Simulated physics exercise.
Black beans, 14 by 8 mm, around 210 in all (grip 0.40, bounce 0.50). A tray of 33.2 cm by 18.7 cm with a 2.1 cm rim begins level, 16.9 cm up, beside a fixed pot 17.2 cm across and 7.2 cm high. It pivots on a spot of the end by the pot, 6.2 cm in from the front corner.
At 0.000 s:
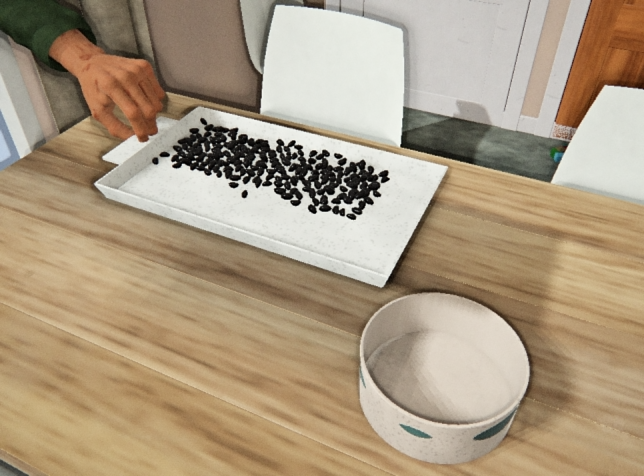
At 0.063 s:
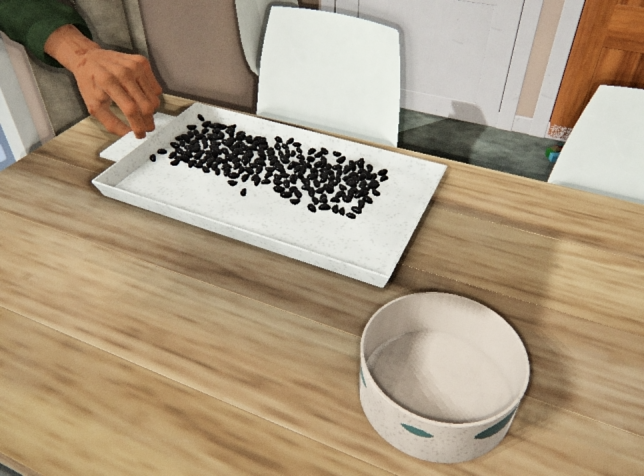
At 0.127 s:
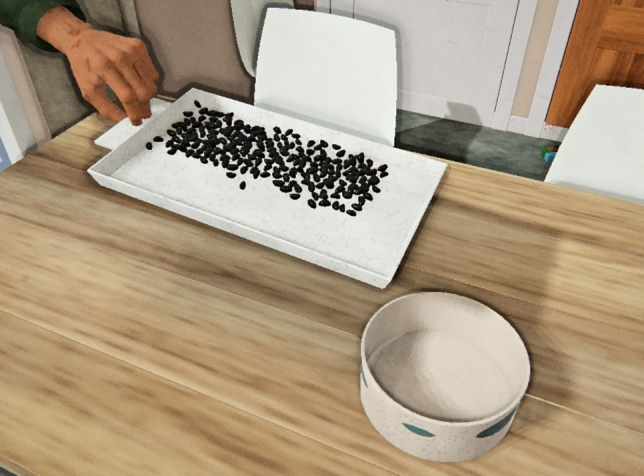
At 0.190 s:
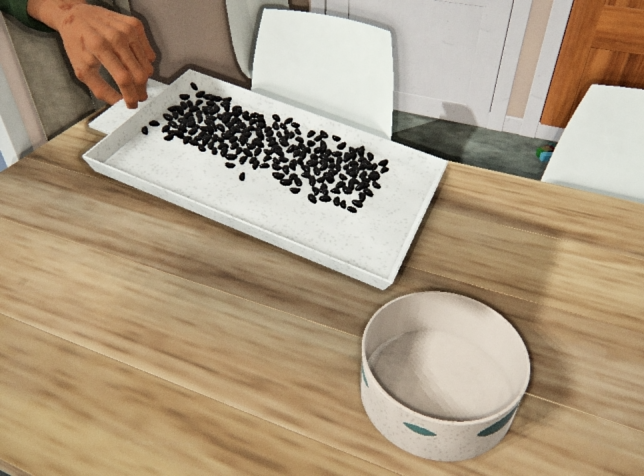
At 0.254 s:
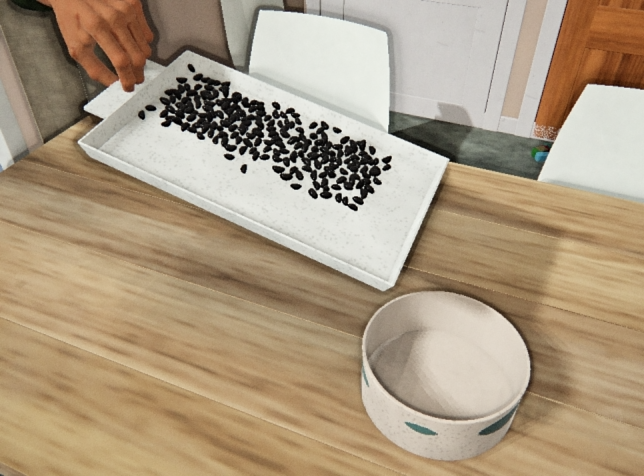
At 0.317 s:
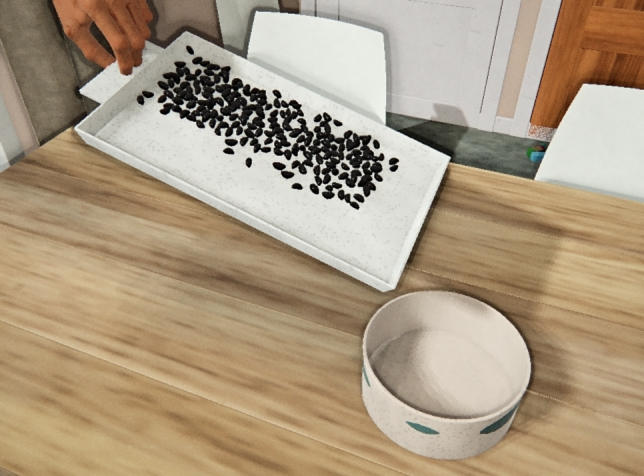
A hand lifts the left end of a white tray of black beans, tilting it rightward.
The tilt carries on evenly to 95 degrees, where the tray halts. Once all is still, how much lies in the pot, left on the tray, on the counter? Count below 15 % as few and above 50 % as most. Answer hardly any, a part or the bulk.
Pot the bulk, tray hardly any, counter hardly any.
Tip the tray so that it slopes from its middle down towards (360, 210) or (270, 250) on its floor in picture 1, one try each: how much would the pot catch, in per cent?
Some 35 and 30 per cent.
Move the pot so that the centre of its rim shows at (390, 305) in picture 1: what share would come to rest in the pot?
Some 45 per cent.
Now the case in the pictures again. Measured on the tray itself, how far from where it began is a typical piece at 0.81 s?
About 20 cm.
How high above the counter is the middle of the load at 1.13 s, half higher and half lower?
Some 2 cm.
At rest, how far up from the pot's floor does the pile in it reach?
Some 2.0 cm.
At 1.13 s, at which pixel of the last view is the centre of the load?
Around (419, 387).
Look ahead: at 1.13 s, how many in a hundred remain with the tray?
Some 30 per cent of the load.
After 0.81 s, tilt 55 degrees; the tray holds 95 %, the pot 0 %.
After 1.13 s, tilt 79 degrees; the tray holds 30 %, the pot 60 %.
After 1.56 s, tilt 95 degrees; the tray holds 0 %, the pot 95 %.
At rest (2.0 s), pot 100 %, tray 0 %, counter 0 %.
